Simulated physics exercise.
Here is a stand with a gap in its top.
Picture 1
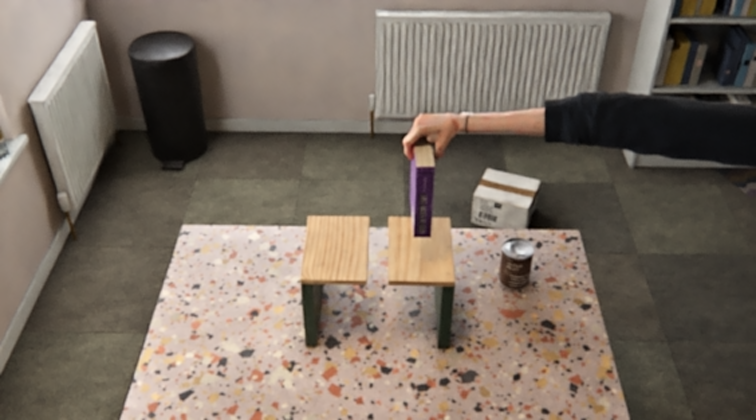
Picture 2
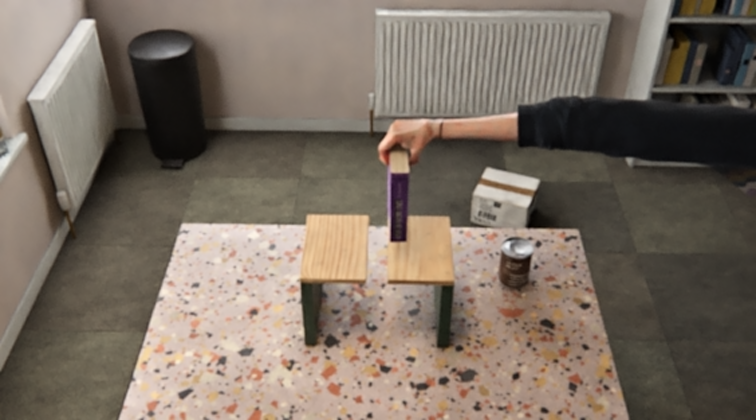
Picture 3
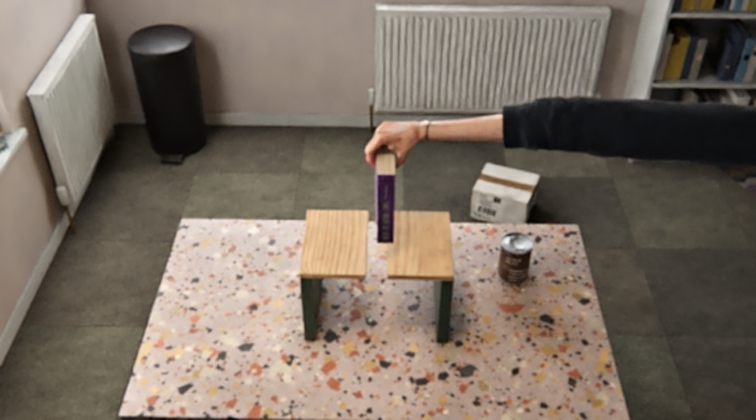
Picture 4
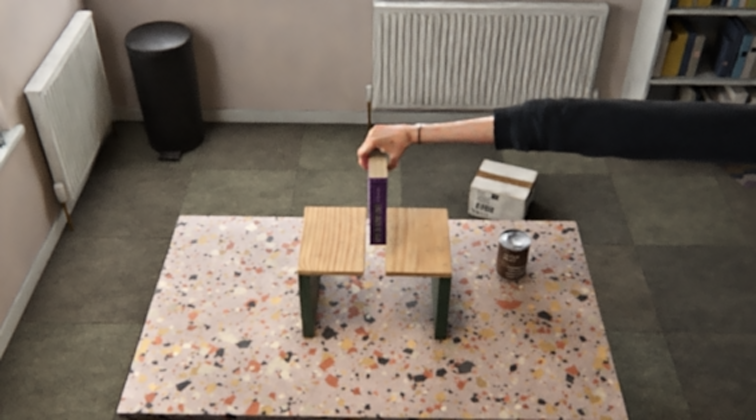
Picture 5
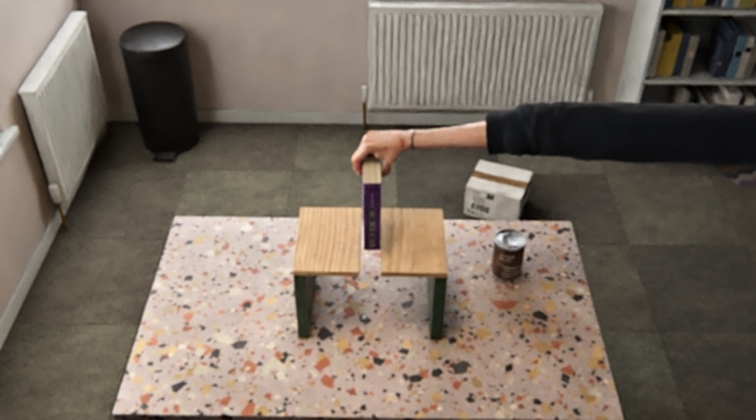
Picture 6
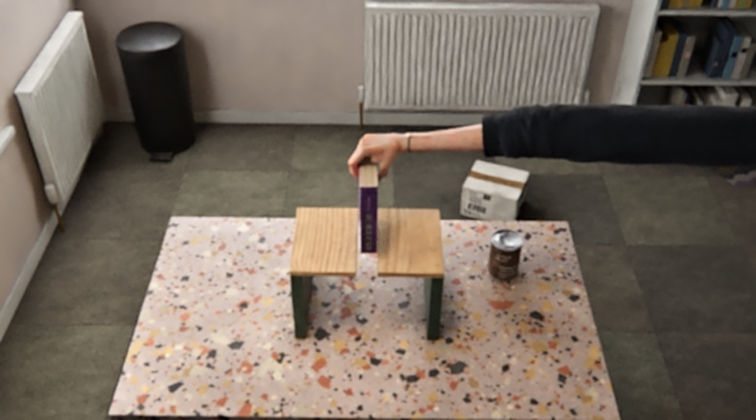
A purple book, gripped upright by a hand reaching in from the right, moves left over a small wooden-topped stand and lowers slightly above the gap in its top, while a brown tin sits to the right.
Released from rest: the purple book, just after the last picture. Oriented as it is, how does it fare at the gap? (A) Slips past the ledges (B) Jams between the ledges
A.
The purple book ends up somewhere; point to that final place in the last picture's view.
It winds up at roughly (368, 278).
Then, 0.30 s on from there, purple book shifted about its own width near (368, 261).
Then, 0.40 s on from there, purple book shifted about its own width near (368, 270).
In the end, moved from the start, purple book; brown tin unmoved. At the end, from the last picture's camera, purple book near (368, 278). The book reaches the table.
